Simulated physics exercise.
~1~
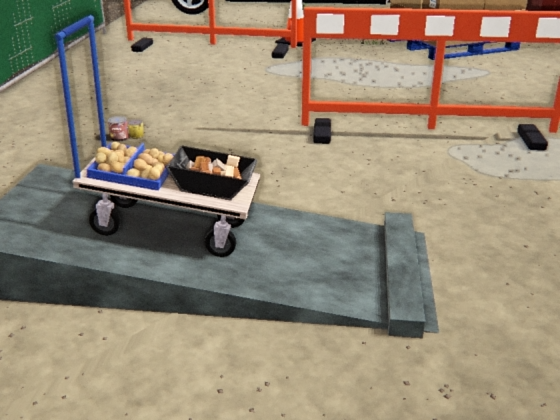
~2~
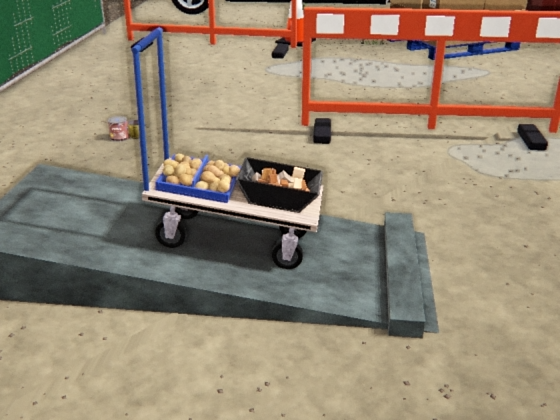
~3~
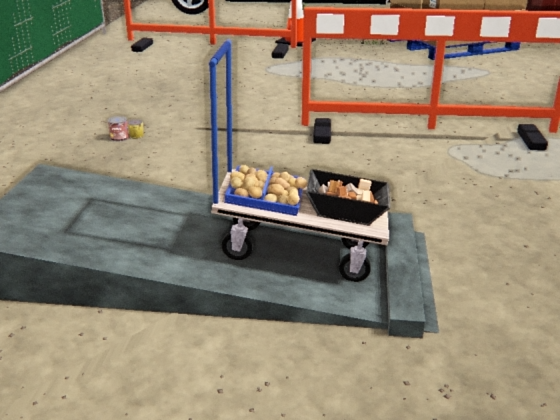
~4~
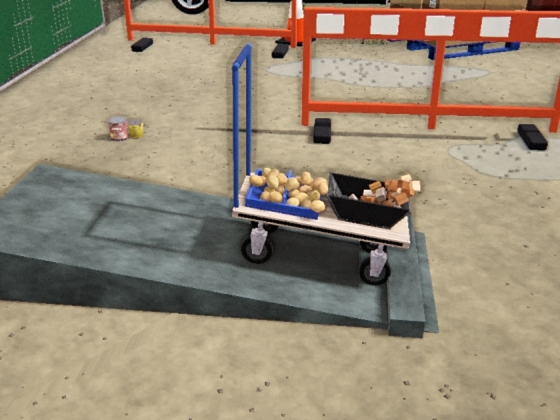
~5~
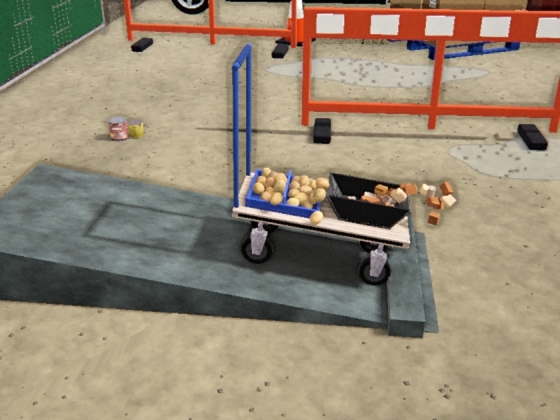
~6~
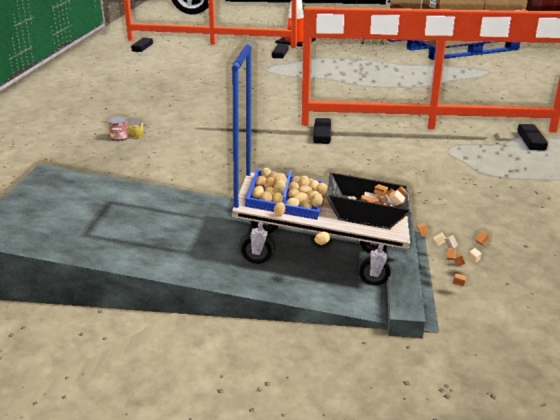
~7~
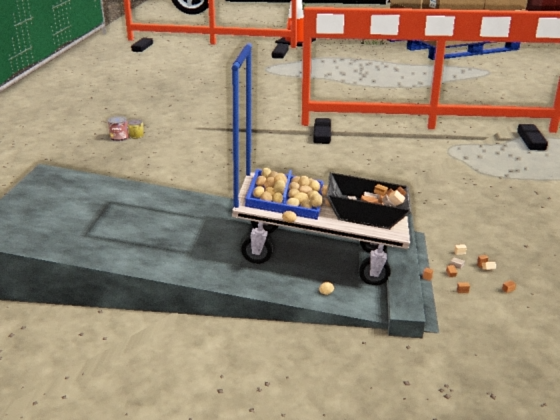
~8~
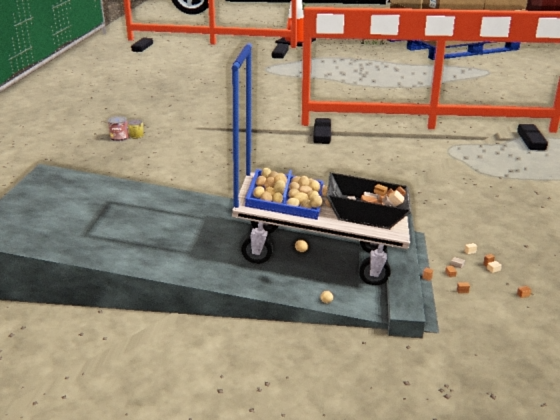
On a sandy work yard with orange and white barriers behind and a green fence at the left, seen from slightly above, a grey ramp slopes down to the right toward a raised kerb. A trolley with a blue handle carries a blue divided crate of potatoes on the left and a black crate of wooden blocks on the right. It rolls down the ramp and halts at the kerb without tipping. The blocks surge forward, and several spill over the black crate's right end, scattering on the sand. A few potatoes also leave their crate, two ending on the ramp, while most goods stay aboard.
